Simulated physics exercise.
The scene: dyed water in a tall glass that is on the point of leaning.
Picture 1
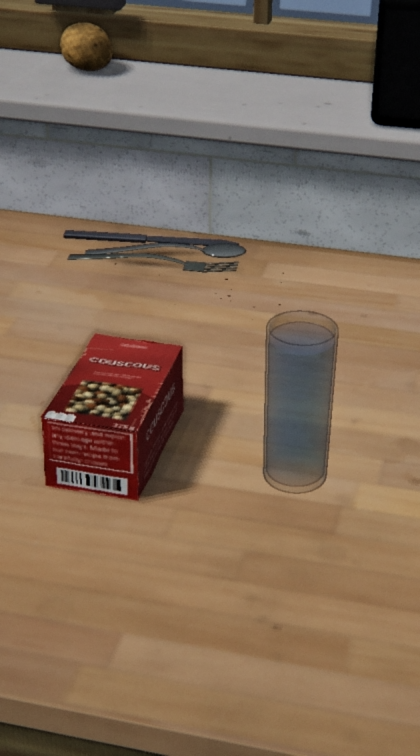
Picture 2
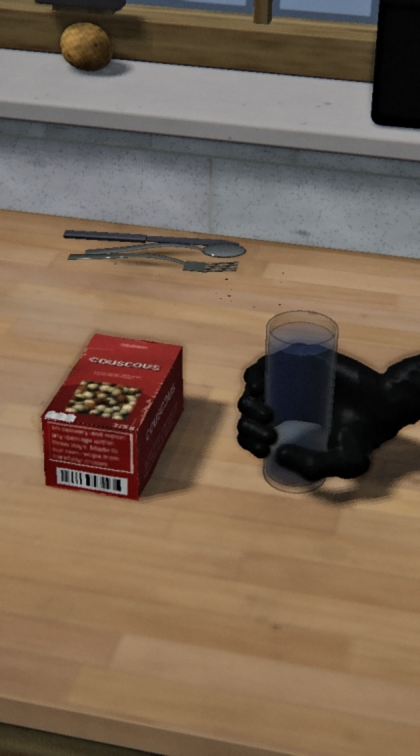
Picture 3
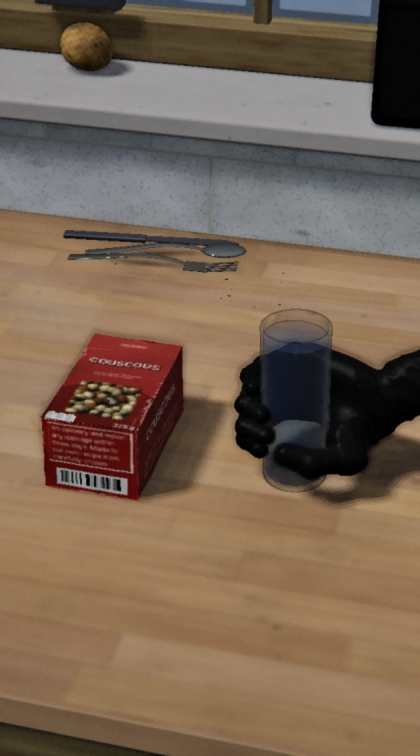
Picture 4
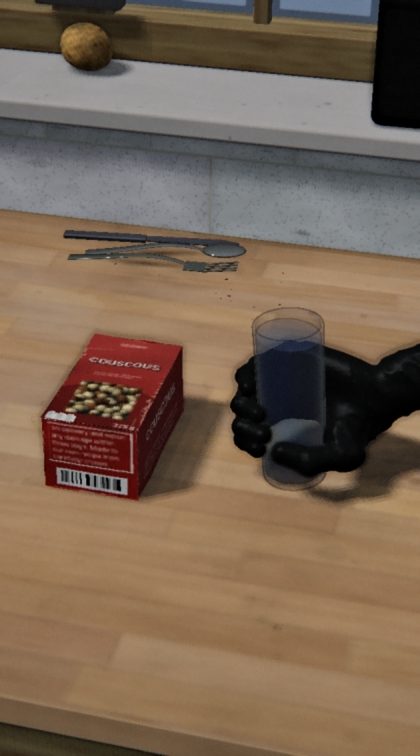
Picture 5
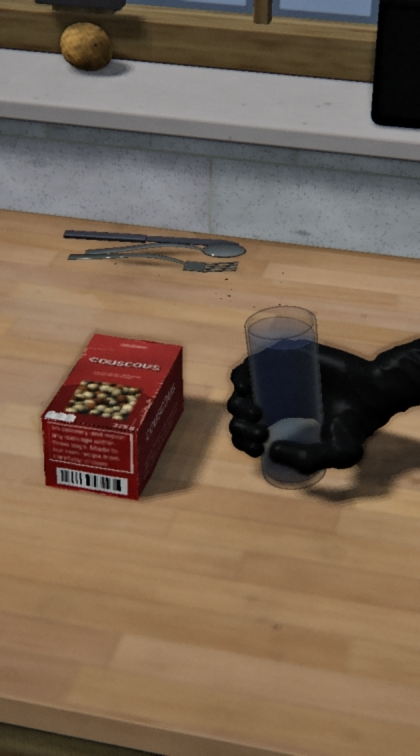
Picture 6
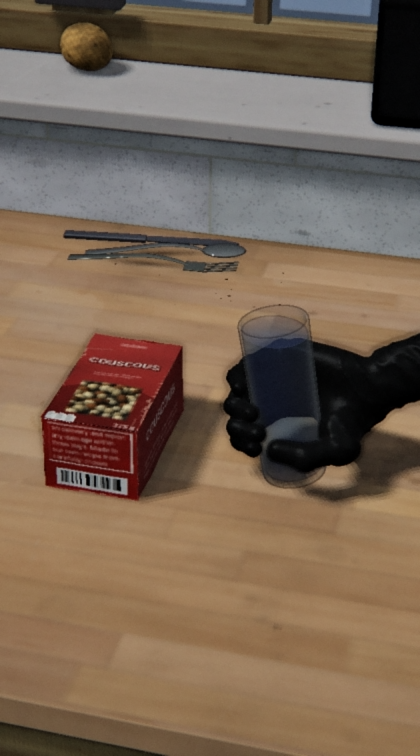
A tall clear glass nearly full of bluish water stands upright on a pale wooden kitchen counter, seen from slightly above by a still camera. A red couscous packet sits to its left, with dark utensils behind and a round brown object on the ledge. A black-gloved hand reaches in from the right, grips the glass and slowly leans its top leftward, towards the packet.
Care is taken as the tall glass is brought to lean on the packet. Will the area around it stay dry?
No, there is liquid to wipe up.
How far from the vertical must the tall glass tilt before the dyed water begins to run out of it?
My estimate would be roughly 25°.
Shortly, the tall glass leans by about 30°; it has lost some; all of the dyed water is inside.
Then, the tall glass leans by about 45°; it has lost some; nearly all of the dyed water is inside.
At the finish, the tall glass leans by about 50°, against the packet; it has lost some; nearly all of the dyed water is inside.
